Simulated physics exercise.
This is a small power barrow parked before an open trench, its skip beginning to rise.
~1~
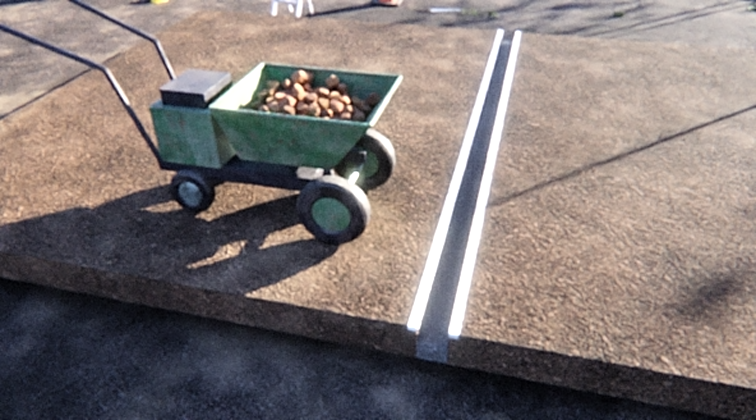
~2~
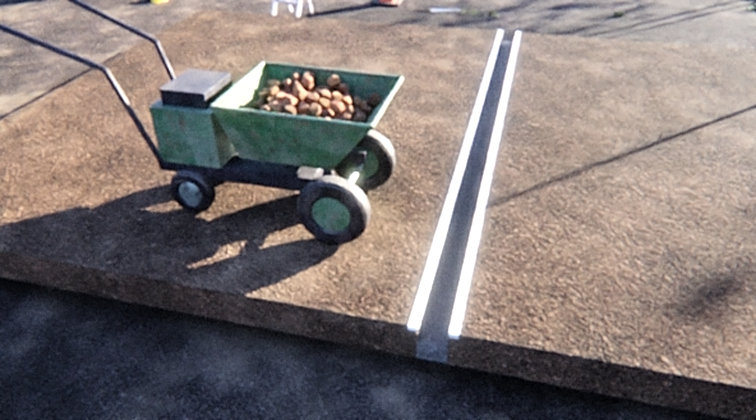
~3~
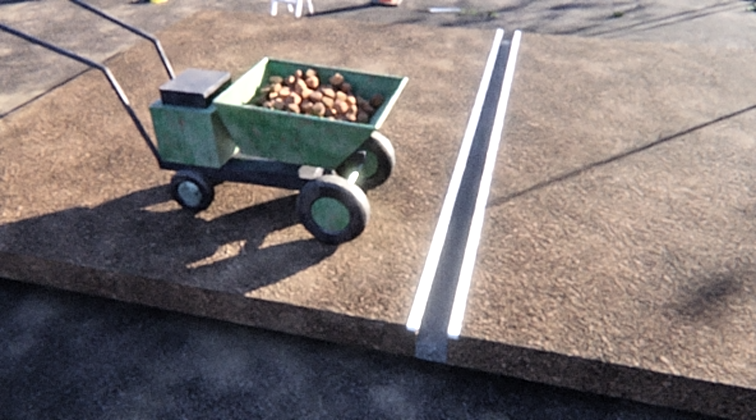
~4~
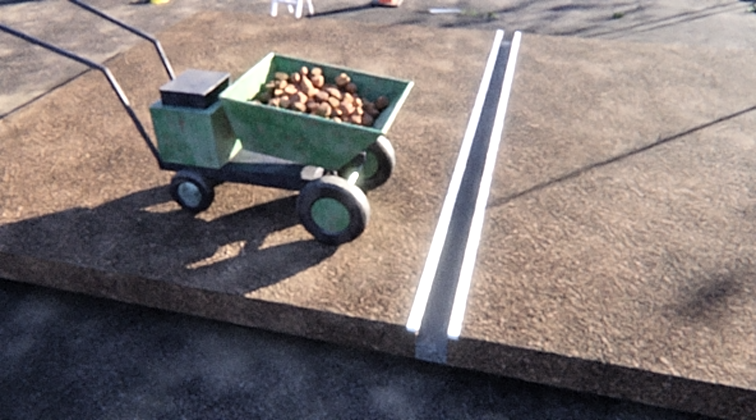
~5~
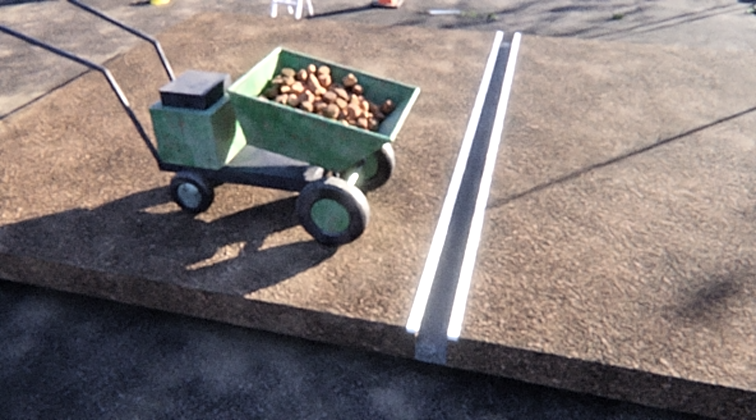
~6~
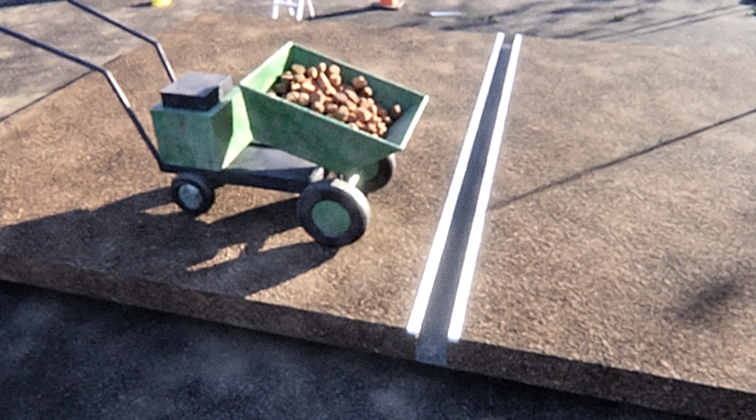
At first, a small green power barrow stands still on brown ground, its level skip loaded with brown clods, with a narrow, pale-edged trench to its right. Then the skip tilts slowly, its back end rising and its front lip dipping toward the right, until it slants clearly while the wheels stay put.
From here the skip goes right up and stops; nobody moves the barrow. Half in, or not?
The trench takes less than half.
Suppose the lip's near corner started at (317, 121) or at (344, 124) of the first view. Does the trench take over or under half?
The first try: Under half. The second: Under half.
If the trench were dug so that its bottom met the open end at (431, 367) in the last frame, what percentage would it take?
Some 50 per cent.
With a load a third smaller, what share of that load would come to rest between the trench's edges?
It comes to 40 per cent or so.
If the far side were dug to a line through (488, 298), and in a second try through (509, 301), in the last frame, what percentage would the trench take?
About 60 and 70 per cent.
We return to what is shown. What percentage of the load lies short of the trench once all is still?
Near 0 %.
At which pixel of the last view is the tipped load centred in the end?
Roughly at (482, 226).
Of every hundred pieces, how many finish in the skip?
Some 35 per cent.
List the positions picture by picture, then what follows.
Lip of the skip at (370, 126), level; top of the load at (303, 107), clay clods; first edge of the trench at (425, 284); far edge at (463, 290), the trench under half as wide as the skip, and about half as deep as wide, in the first picture.
Lip of the skip at (371, 127), level; top of the load at (304, 106), in the second picture.
Lip of the skip at (375, 129), tipped barely; top of the load at (295, 104), in the third picture.
Lip of the skip at (382, 134), tipped a little; top of the load at (307, 92), in the fourth picture.
Lip of the skip at (390, 141), tipped a little; top of the load at (307, 101), in the fifth picture.
Lip of the skip at (400, 150), tipped clearly; top of the load at (315, 92); first edge of the trench at (425, 287); far edge at (463, 293), in the sixth picture.
Soon, skip tipped steeply; all in the skip.
A while on, skip tipped right over; most in the skip; a small part in or heaped over the trench; a small part beyond it.
Towards the end, skip tipped right over; about a third in the skip; about a quarter in or heaped over the trench; about a third beyond it.
Finally, skip tipped right over; about a third in the skip; a stray few short of the trench; about a quarter in or heaped over the trench; about a third beyond it.
